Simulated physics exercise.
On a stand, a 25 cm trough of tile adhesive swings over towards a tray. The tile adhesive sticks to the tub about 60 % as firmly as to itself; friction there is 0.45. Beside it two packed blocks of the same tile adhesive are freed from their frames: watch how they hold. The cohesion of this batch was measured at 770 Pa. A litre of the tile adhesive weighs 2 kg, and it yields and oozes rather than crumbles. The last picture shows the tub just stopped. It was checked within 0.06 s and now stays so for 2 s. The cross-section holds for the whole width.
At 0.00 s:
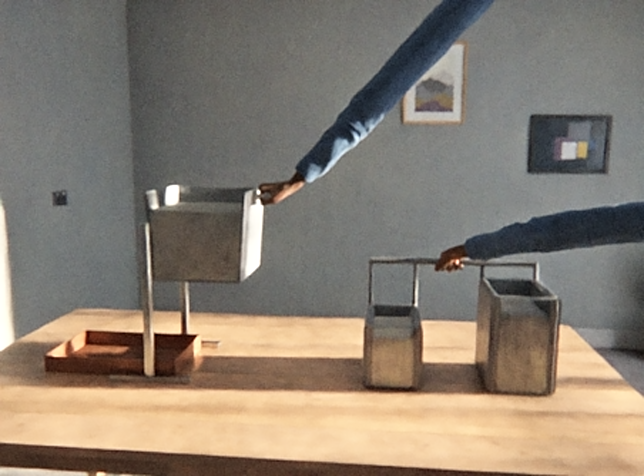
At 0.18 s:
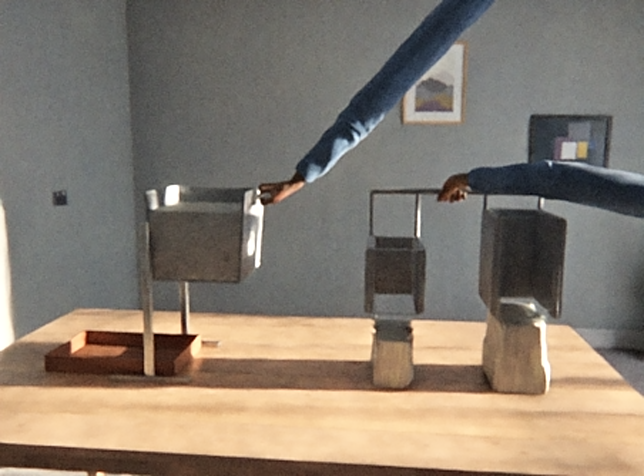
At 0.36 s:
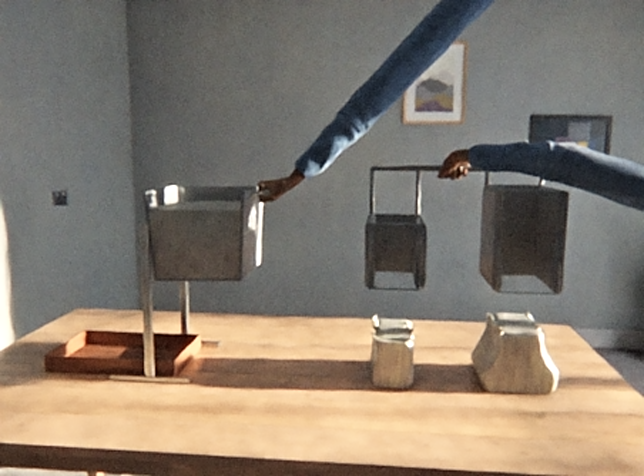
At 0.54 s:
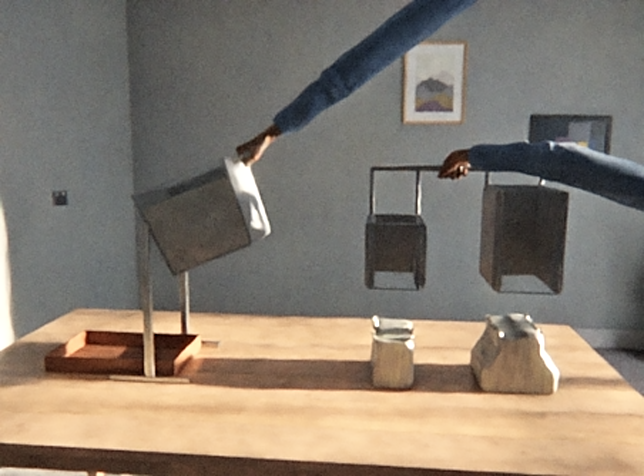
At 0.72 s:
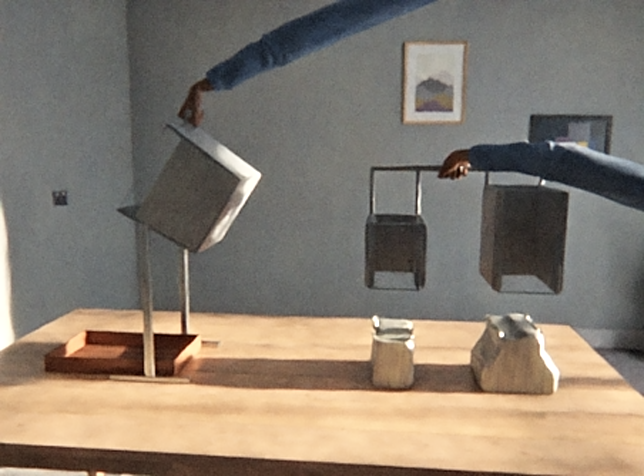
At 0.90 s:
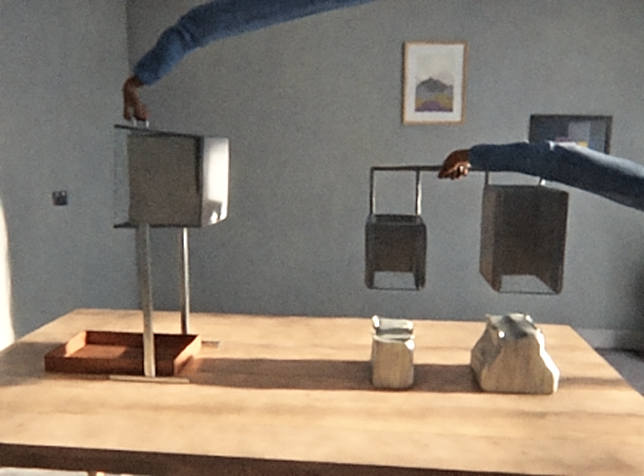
A hand on the right lifted two metal boxes off two grey blocks, and the larger block slumped and widened, then another hand swung a grey tub leftward onto its side above a reddish-brown tray.
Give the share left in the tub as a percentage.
About 50 %.
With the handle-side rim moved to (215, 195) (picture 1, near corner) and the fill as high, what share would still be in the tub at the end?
In that case some 100 per cent.
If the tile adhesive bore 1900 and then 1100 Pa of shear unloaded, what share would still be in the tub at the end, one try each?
In that order: 100 %, 55 %.
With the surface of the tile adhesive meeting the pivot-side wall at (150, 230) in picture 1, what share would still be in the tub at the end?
Then about 65 %.
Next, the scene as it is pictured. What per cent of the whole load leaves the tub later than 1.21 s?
Near 14 %.
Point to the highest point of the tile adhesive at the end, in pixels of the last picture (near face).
Near (173, 182).
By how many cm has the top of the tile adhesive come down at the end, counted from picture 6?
About 13 cm.
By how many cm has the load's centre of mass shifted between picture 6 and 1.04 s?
Some 5 cm.
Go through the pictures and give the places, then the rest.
The first picture shows handle-side rim at (242, 194), tilt 0 degrees; top of the tile adhesive at (235, 211); blocks stand 15 cm, 23 cm (left to right).
The second picture shows handle-side rim at (242, 194), tilt 0 degrees; top of the tile adhesive at (235, 211); blocks stand 15 cm, 21 cm (left to right).
The third picture shows handle-side rim at (241, 192), tilt 2 degrees; top of the tile adhesive at (233, 210); blocks stand 15 cm, 18 cm (left to right).
The fourth picture shows handle-side rim at (220, 159), tilt 23 degrees; top of the tile adhesive at (226, 180); blocks stand 15 cm, 17 cm (left to right).
The fifth picture shows handle-side rim at (166, 126), tilt 58 degrees; top of the tile adhesive at (183, 142); blocks stand 15 cm, 17 cm (left to right).
The sixth picture shows handle-side rim at (115, 128), tilt 87 degrees; top of the tile adhesive at (130, 136); blocks stand 15 cm, 17 cm (left to right).
After 1.04 s, the tub is at 87 degrees and holds 92 %.
After 1.21 s, the tub is at 87 degrees and holds 65 %.
After 1.38 s, the tub is at 87 degrees and holds 53 %.
After 1.55 s, the tub is at 87 degrees and holds 50 %.
After 2.90 s, at the end, the tub is at 87 degrees and holds 50 %.
